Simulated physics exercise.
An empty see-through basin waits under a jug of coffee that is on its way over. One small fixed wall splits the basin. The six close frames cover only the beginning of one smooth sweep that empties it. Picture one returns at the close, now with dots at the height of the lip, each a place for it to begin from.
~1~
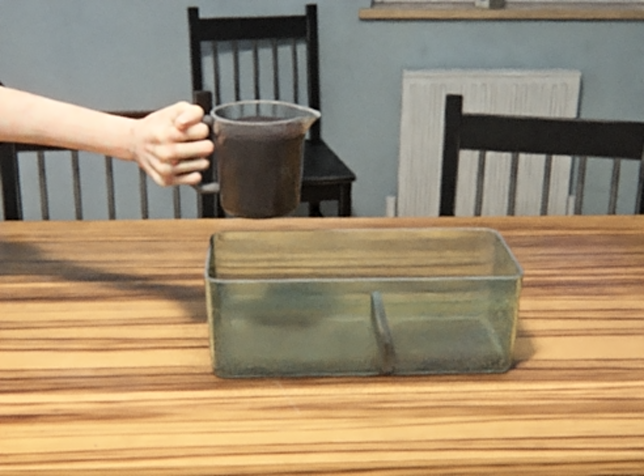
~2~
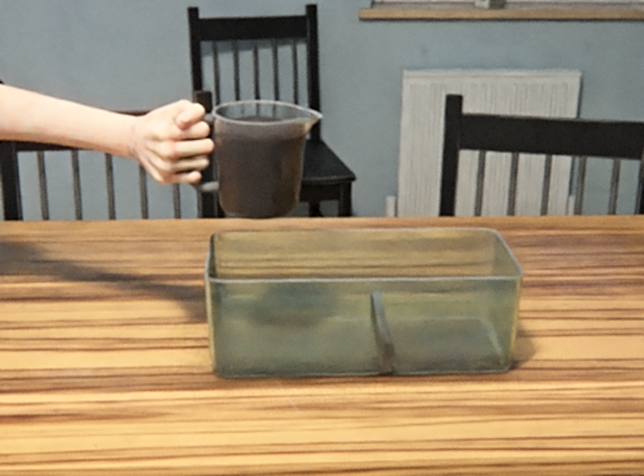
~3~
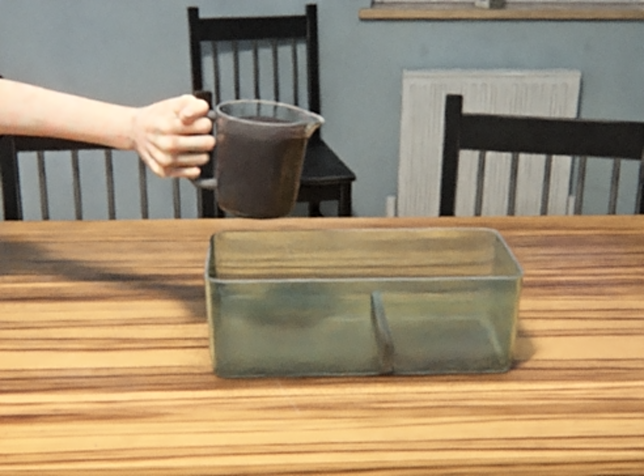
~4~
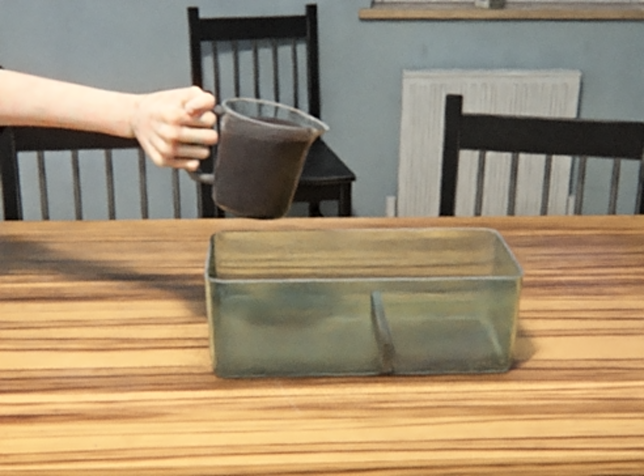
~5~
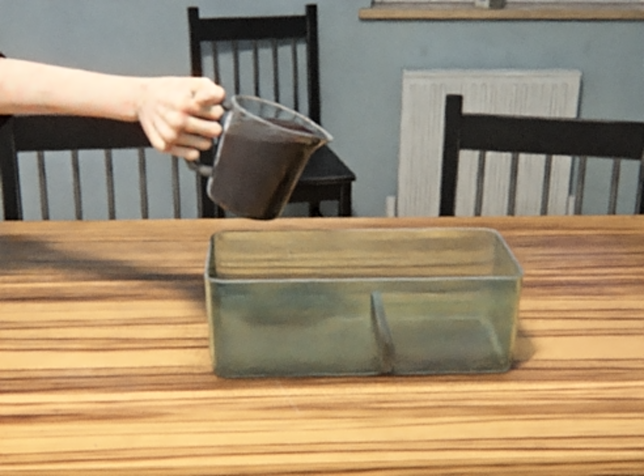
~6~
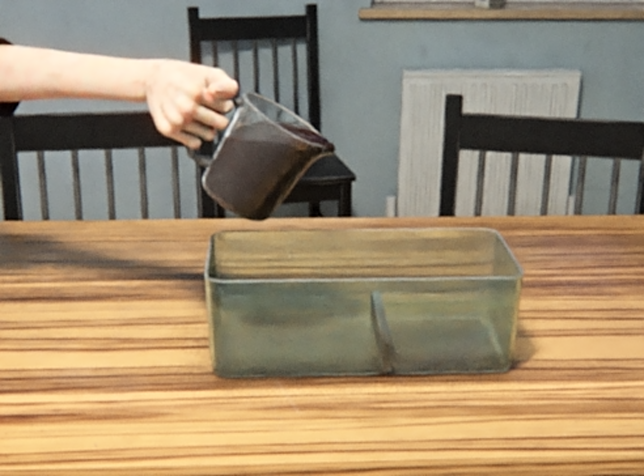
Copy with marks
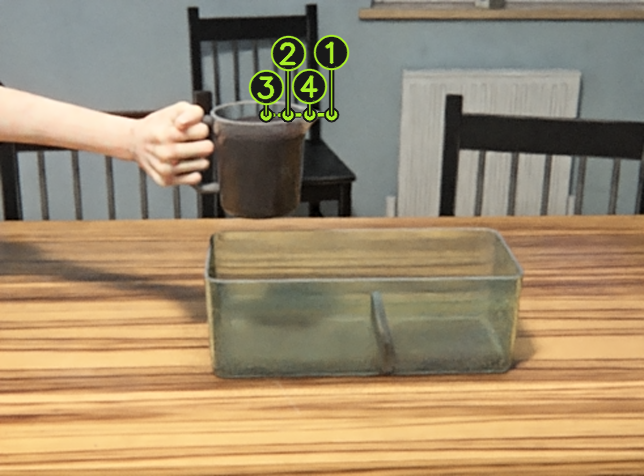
A bare arm reaches in from the left, its hand gripping a clear jug of dark liquid above a striped wooden table, seen from the front and slightly above. Below sits an empty, greenish see-through basin with a low dividing wall inside, and black chairs stand behind against a blue-grey wall. The hand steadily tilts the jug rightward until the dark liquid reaches its lip, while the view stays still.
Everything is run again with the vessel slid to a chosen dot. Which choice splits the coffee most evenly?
1 beats the others.
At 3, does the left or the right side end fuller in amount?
More ends on the left.
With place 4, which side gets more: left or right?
The left one.
On the marked copy, 1 at (331, 114); 2 at (288, 115); 3 at (266, 115); 4 at (309, 114).
If 1 is chosen, about 59 % ends left of the wall and 40 % right of it.
If 2 is chosen, about 90 % ends left of the wall and 8 % right of it.
If 3 is chosen, about 91 % ends left of the wall and 7 % right of it.
If 4 is chosen, about 87 % ends left of the wall and 11 % right of it.
